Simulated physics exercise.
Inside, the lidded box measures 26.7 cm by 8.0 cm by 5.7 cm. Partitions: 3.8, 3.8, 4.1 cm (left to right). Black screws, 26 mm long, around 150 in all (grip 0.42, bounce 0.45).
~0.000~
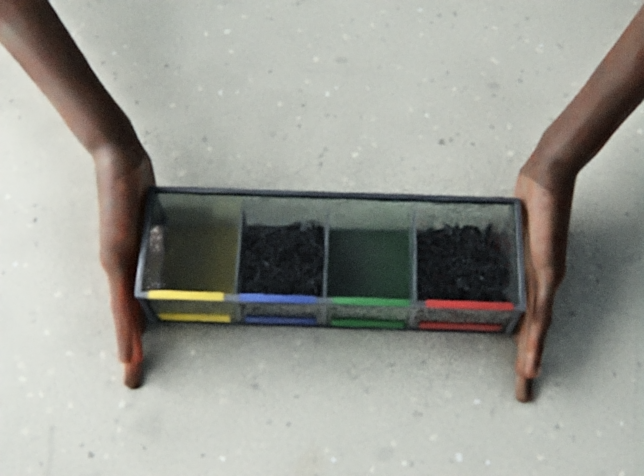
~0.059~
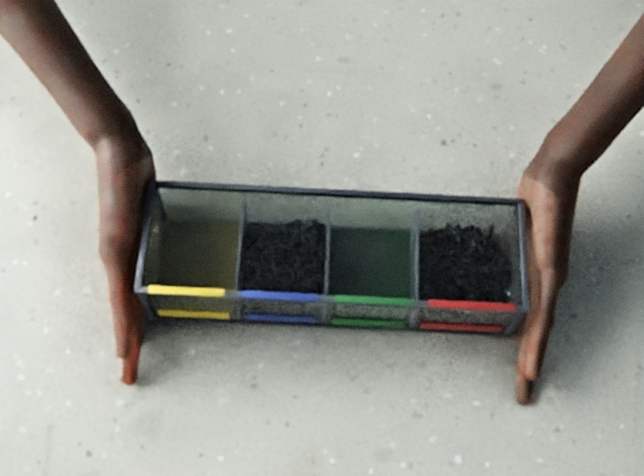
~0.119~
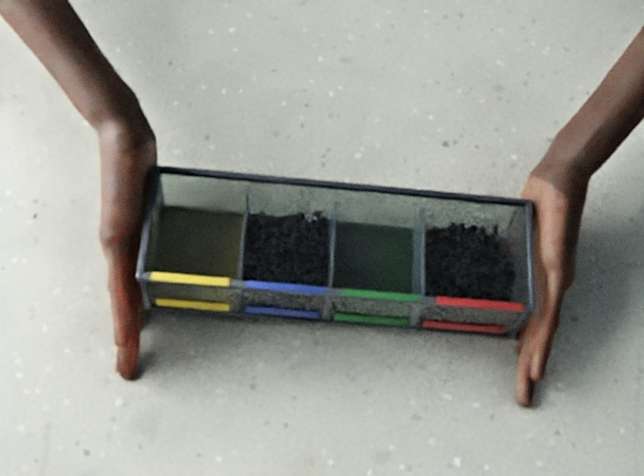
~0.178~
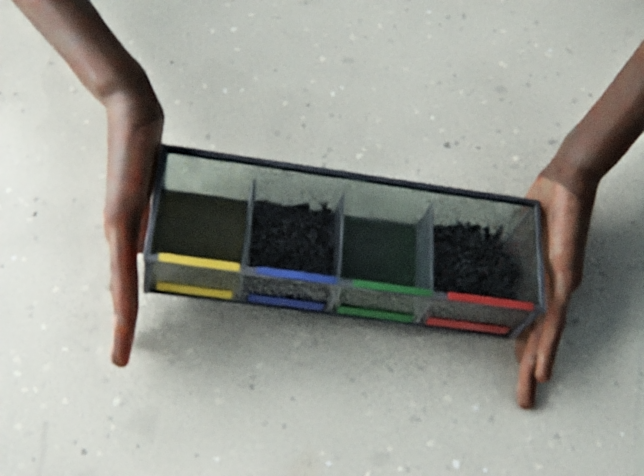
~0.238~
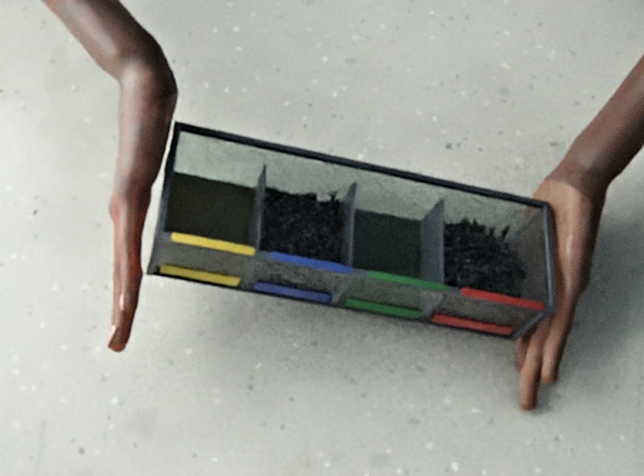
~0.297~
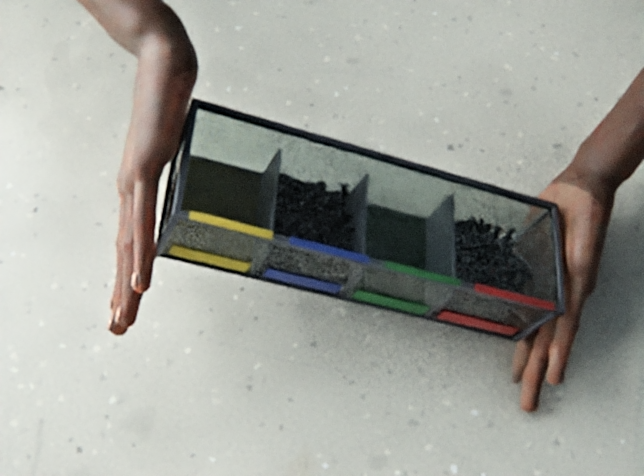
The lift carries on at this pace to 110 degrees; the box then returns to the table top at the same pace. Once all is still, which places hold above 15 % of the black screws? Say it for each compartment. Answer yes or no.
Red: Yes, blue: Yes, green: No, yellow: No.
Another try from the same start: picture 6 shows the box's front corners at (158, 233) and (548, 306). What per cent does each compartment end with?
Red 70, blue 20, green 10, yellow 0.
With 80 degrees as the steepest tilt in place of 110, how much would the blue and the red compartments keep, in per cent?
Blue 40, red 50.
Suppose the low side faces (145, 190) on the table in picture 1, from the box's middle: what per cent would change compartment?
Some 35 per cent.
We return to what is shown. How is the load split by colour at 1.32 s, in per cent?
Red 60, blue 35, green 10, yellow 0.
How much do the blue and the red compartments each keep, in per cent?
Blue 25; red 70.
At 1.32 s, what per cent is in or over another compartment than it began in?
Roughly 20 per cent.
After 1.32 s, tilt 109 degrees; red 60 %, blue 35 %, green 10 %.
After 2.00 s, tilt 48 degrees; red 70 %, blue 25 %, green 5 %.
After 2.72 s, tilt 0 degrees; red 70 %, blue 25 %, green 5 %.
At rest (3.3 s), red 70 %, blue 25 %, green 5 %, yellow 0 %.
